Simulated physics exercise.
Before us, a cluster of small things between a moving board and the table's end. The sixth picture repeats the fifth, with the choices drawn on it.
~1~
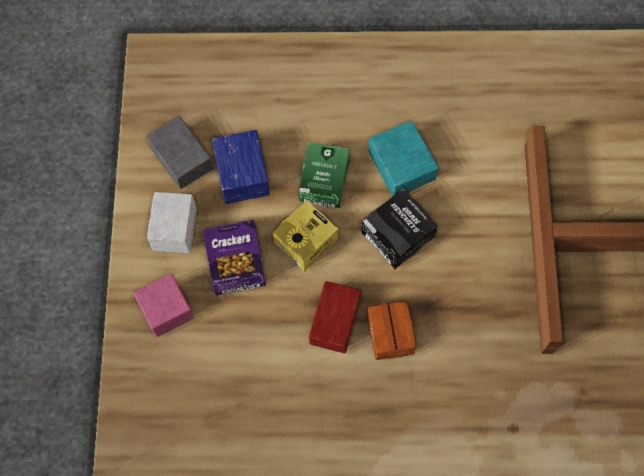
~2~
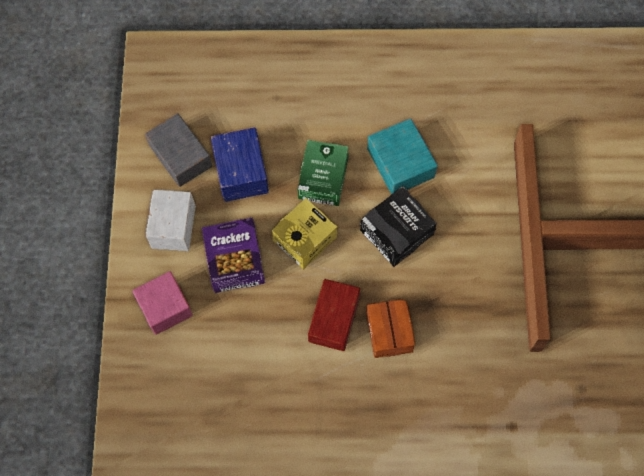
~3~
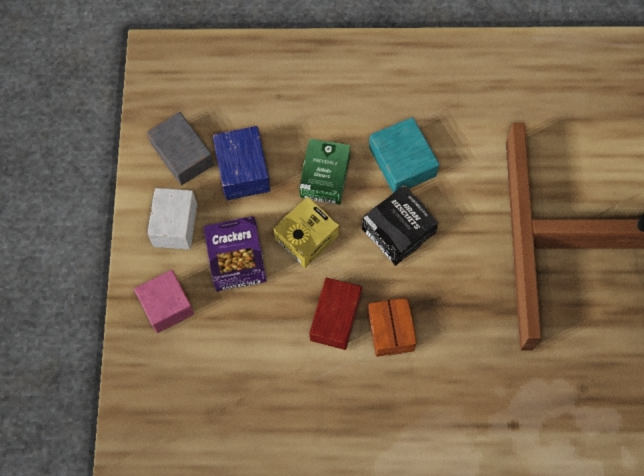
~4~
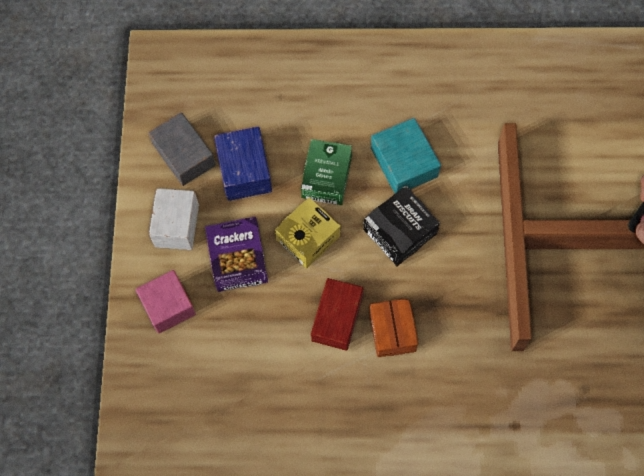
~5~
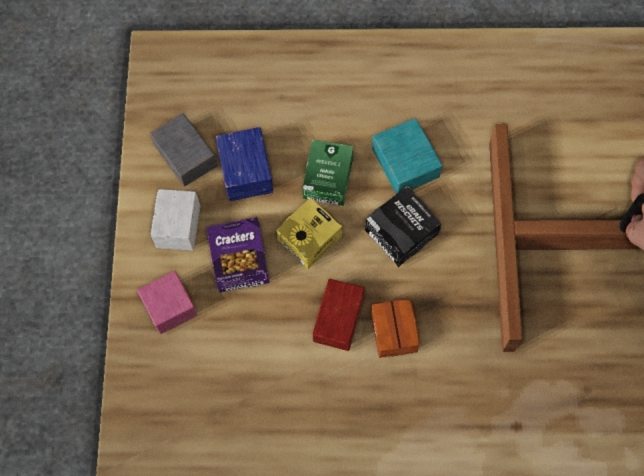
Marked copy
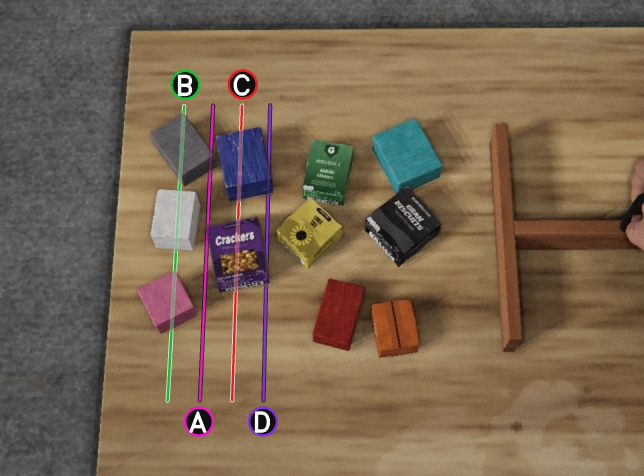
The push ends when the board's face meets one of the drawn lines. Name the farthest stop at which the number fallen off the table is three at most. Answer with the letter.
No fourth one falls up to C.
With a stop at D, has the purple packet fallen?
No.
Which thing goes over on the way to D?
The grey block.
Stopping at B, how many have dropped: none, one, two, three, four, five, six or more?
Six or more.
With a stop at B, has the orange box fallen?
No.
On the copy, A at (207, 245); B at (176, 245); C at (237, 245); D at (267, 245).
On C. First, board (411, 227); orange box (385, 328); turquoise block (376, 155).
Then, board (314, 228); grey block (148, 140); pink block (142, 309).
Finally, board (239, 228); grey block over the edge; pink block over the edge; two fallen.
By contrast, A drops five; B drops seven; D is within the limit but short.
